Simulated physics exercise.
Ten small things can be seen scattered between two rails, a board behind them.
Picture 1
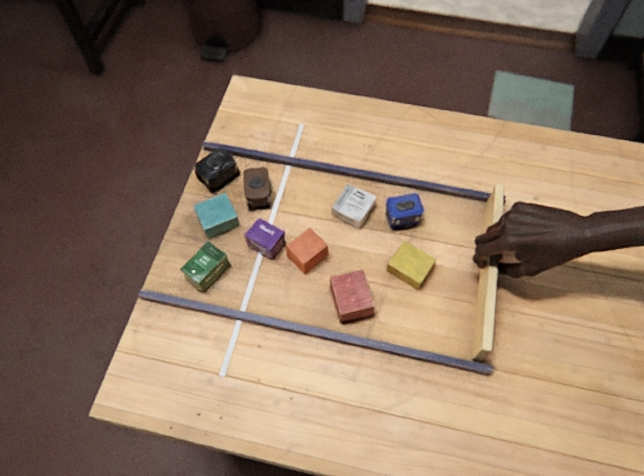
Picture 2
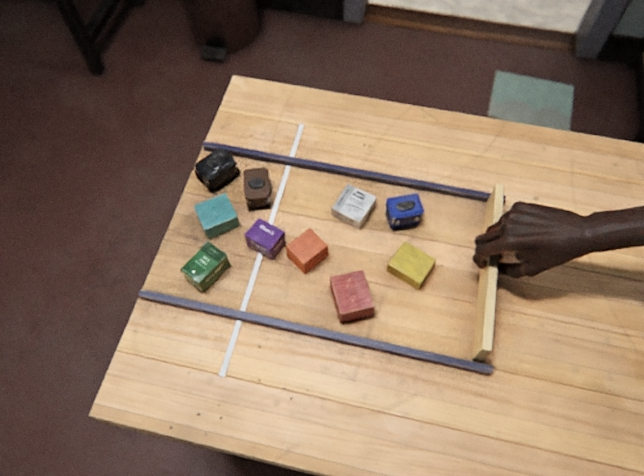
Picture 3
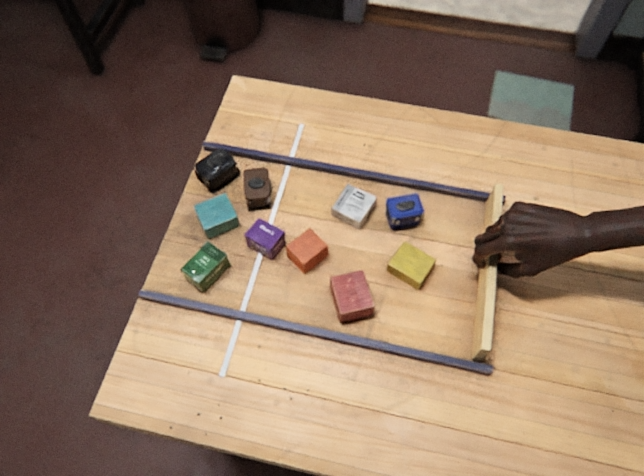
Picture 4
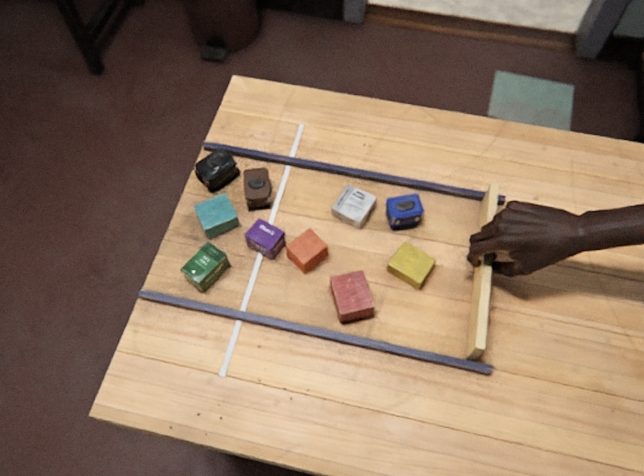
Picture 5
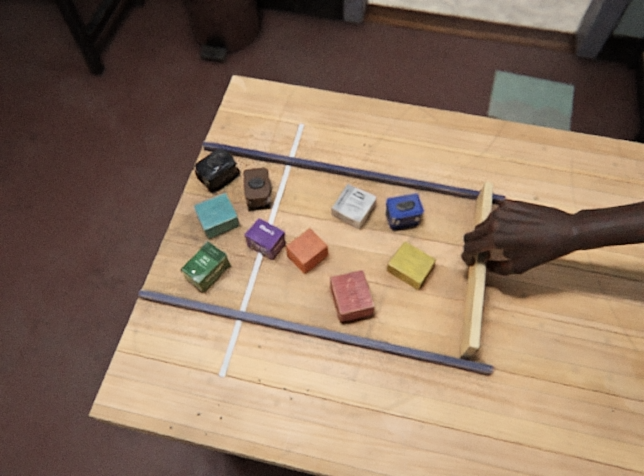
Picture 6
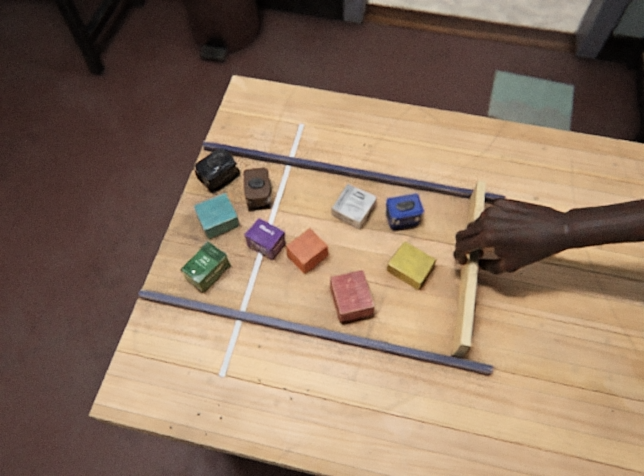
A dark-skinned hand grips an upright wooden board at the right end of two dark rails on a pale wooden table, seen from above at an angle. Black, brown, turquoise, green and purple blocks sit around a white line at left, with orange, white, blue, red and yellow ones rightward. The hand slides the board slightly left while the blocks and camera stay still.
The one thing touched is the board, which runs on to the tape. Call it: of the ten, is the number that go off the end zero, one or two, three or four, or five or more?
One or two go off.
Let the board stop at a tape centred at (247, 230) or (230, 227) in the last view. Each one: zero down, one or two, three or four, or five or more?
Lab note - per position, in order: Either one or two; three to four.
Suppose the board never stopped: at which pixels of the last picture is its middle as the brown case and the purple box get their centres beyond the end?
(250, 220) and (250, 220), more or less.
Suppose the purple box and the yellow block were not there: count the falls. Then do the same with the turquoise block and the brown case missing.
The counts: 1 and 0.
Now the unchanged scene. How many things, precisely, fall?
The count is 1.
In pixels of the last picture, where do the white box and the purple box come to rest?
Final centres, first then second: (234, 182), (182, 237).
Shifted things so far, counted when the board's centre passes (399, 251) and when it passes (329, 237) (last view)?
One spot: 3. Other spot: 6.
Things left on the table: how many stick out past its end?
Overhang count: 1.
Soon after, none off yet; black case at rest near (217, 170); turquoise block at rest near (217, 216); green box at rest near (206, 267).
At rest, the number that fall off is one or two; fallen, black case.
